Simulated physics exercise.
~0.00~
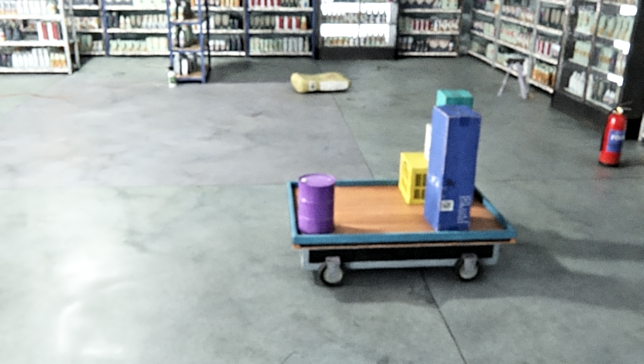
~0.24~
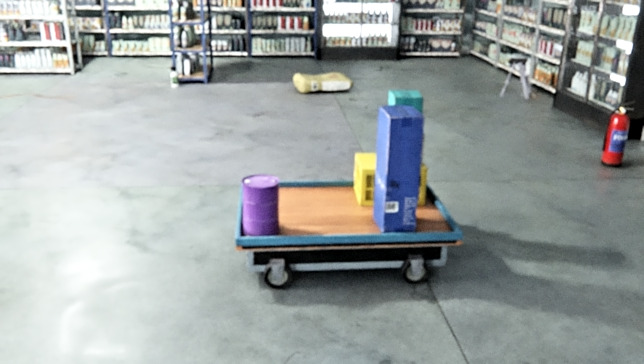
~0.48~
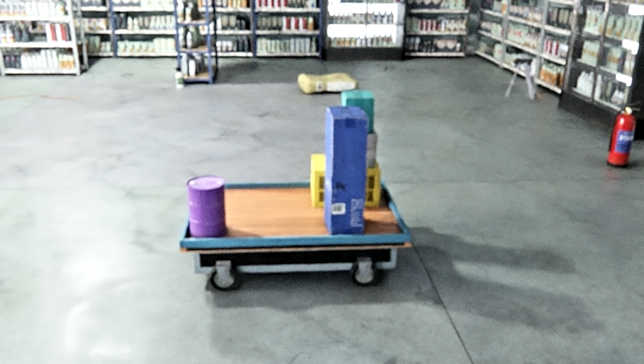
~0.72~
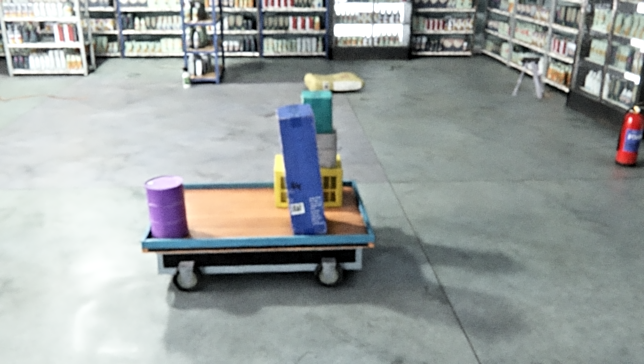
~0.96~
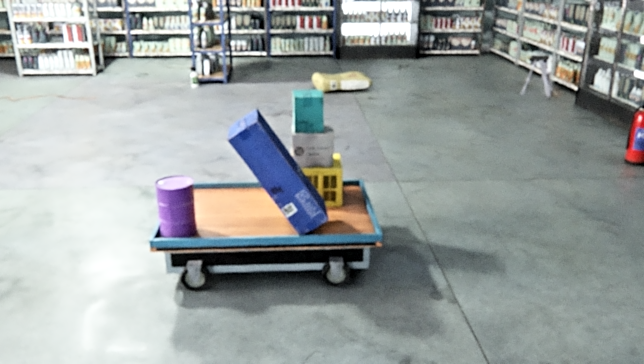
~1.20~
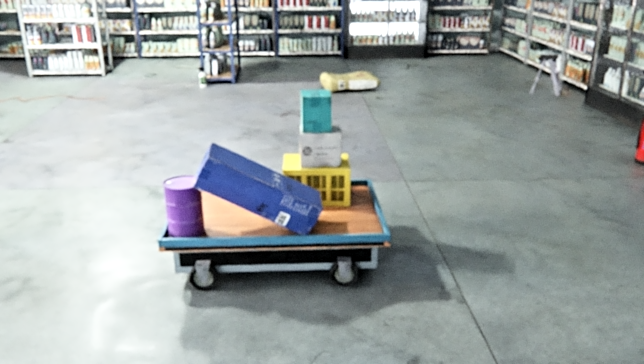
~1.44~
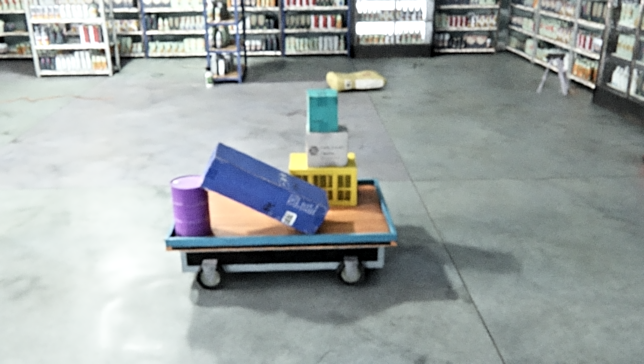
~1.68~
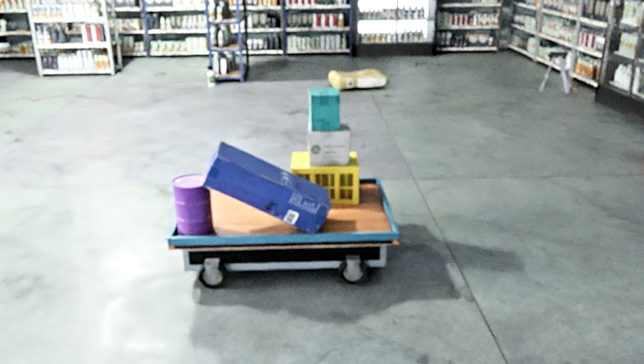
Storeroom floor with a loaded cart rolling left and stopping, its tall blue box toppling left to rest against the purple canister.
